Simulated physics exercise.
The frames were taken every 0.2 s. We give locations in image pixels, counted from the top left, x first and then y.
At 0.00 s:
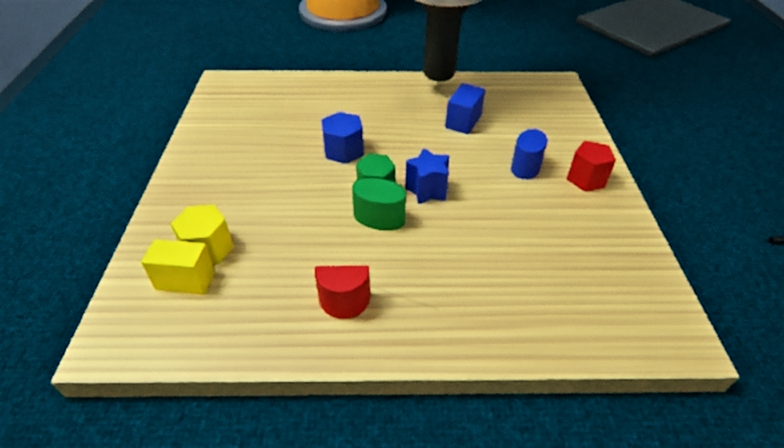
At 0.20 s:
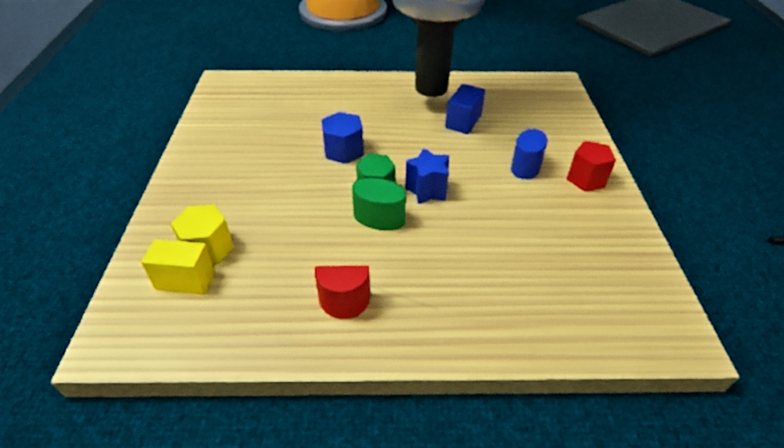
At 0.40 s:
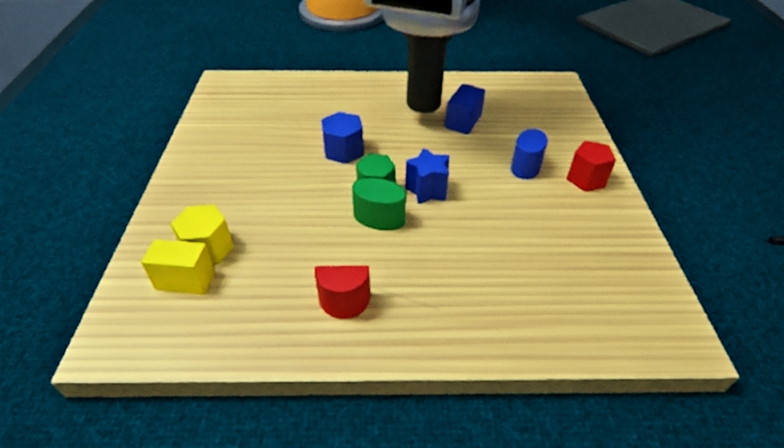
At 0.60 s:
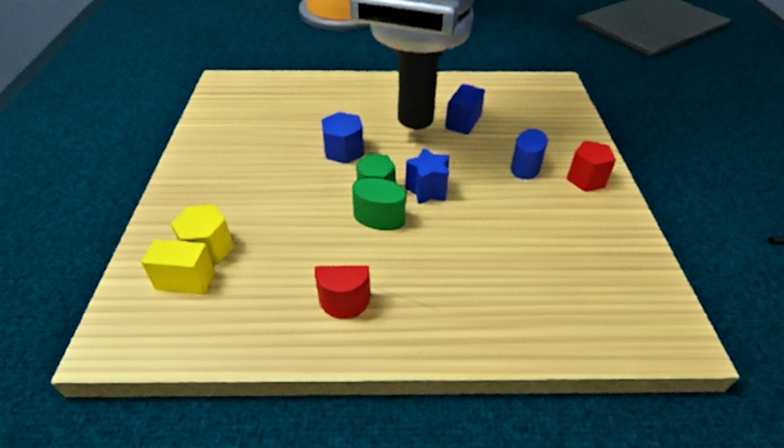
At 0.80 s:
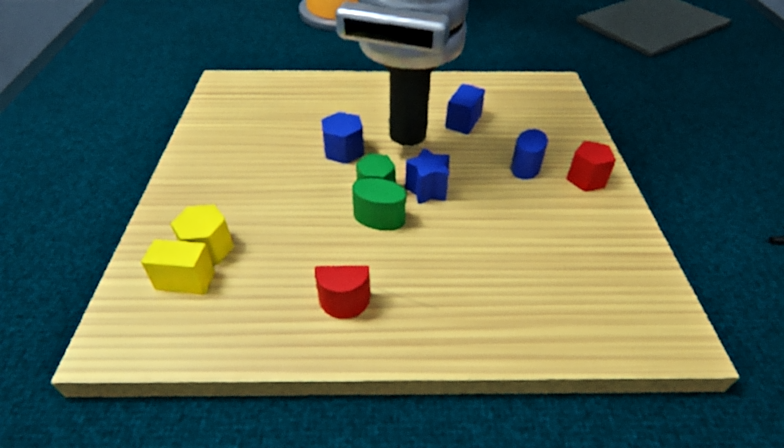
On a wooden board, a robot arm's dark rod moving forward and slightly left among coloured blocks, which all stay still.
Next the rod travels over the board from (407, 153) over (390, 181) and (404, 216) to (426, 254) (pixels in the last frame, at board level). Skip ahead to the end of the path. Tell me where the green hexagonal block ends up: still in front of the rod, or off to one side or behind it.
Slid off.
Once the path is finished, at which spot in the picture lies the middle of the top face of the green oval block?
Top centre: (369, 220).
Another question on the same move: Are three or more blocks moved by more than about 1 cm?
Going by the path, yes.
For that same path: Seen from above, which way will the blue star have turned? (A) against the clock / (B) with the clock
Letter A.
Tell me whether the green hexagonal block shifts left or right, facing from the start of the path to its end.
Answer: Rightward.
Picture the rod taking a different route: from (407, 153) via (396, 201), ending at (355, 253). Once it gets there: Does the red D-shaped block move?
No, I don't think so.
The first path, step by step. One third of the way, rod at (391, 165); green hexagonal block at (367, 174), turned 15° clockwise; green oval block at (374, 199), turned 25° anticlockwise.
Two thirds of the way, rod at (404, 199); green hexagonal block at (359, 185), turned 60° clockwise; green oval block at (368, 212), turned 55° anticlockwise; blue star at (437, 173), turned 75° anticlockwise.
At the end, rod at (428, 237); blue hexagonal block not moved; green hexagonal block at (359, 185), turned 60° clockwise; green oval block at (369, 220), turned 20° anticlockwise; blue star at (437, 173), turned 75° anticlockwise.
